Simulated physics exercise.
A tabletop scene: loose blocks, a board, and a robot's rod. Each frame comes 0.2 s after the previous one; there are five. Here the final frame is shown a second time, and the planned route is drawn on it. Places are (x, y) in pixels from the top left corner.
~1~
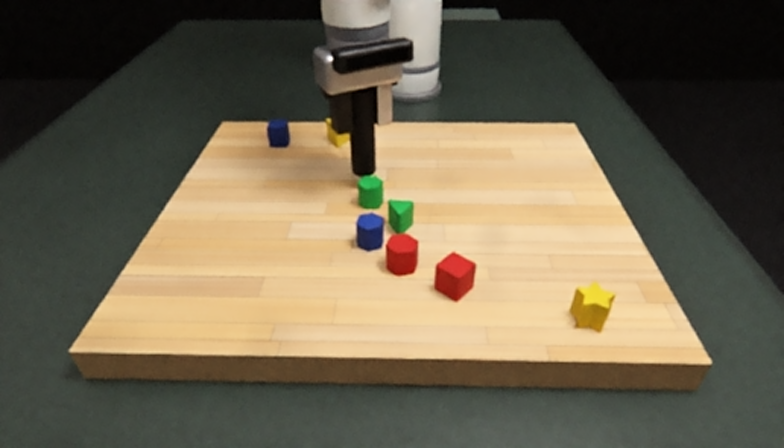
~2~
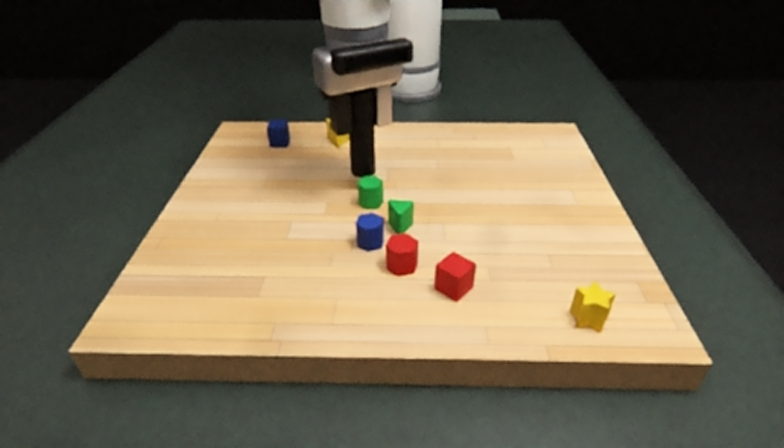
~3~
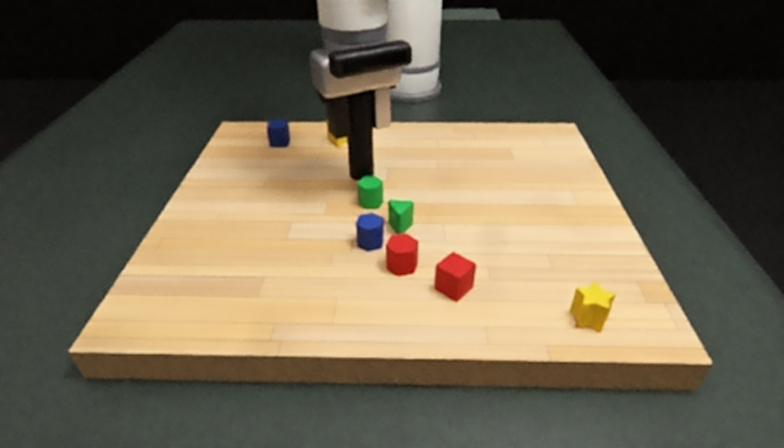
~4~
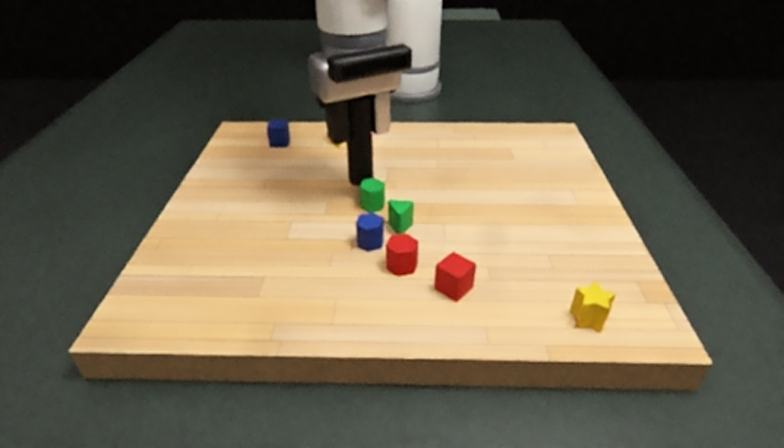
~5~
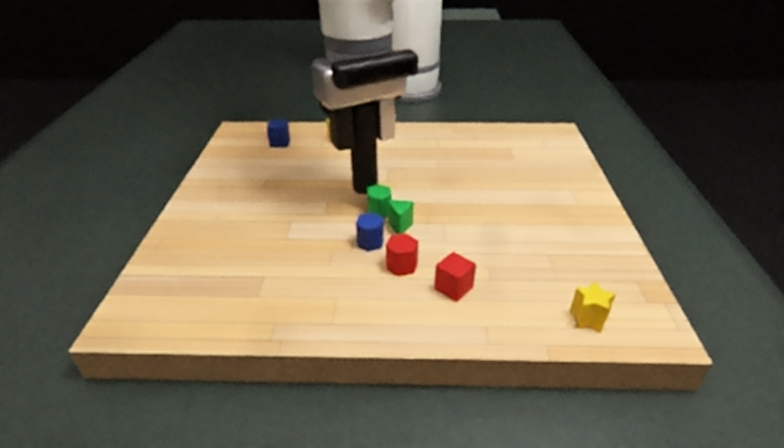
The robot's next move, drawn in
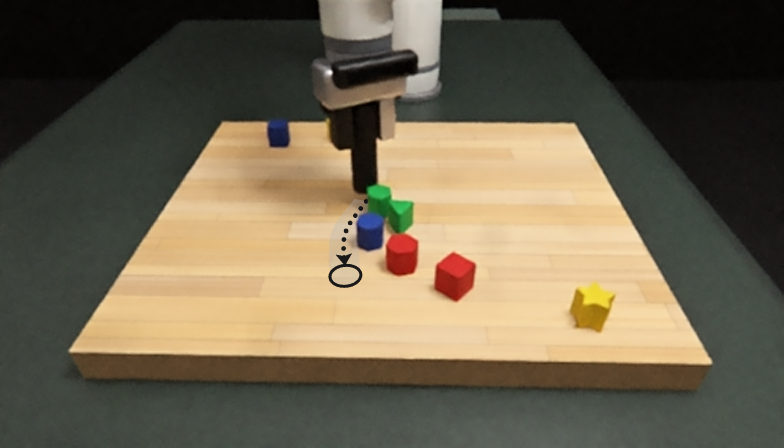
A robot arm lowering its black rod beside a green hexagonal block and nudging it slightly toward the green triangle.
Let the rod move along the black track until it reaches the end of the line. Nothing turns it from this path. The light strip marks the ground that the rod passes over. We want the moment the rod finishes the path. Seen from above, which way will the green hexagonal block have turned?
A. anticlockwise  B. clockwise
I choose A.
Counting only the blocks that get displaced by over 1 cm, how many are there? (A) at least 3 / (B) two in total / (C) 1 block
C: 1 block.
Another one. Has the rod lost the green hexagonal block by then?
It seems so.
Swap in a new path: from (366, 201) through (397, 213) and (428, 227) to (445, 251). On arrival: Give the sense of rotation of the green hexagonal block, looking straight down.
From the top, the block rotates clockwise.
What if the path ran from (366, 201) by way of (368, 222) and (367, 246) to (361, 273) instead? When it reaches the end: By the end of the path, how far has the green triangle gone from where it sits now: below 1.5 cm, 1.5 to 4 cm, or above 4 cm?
It's set to move 1.5-4 cm.
The line goes from (366, 201) through (351, 222) and (344, 247) to (345, 276).
What follows on the original path. One third of the way, rod (349, 208); green hexagonal block (378, 200), turned 70° anticlockwise; green triangle (404, 206).
Two thirds of the way, rod (342, 232); green hexagonal block (378, 200), turned 70° anticlockwise; green triangle (404, 206).
At the end, rod (344, 260); blue hexagonal block unmoved; green hexagonal block (378, 200), turned 70° anticlockwise; green triangle (404, 206).
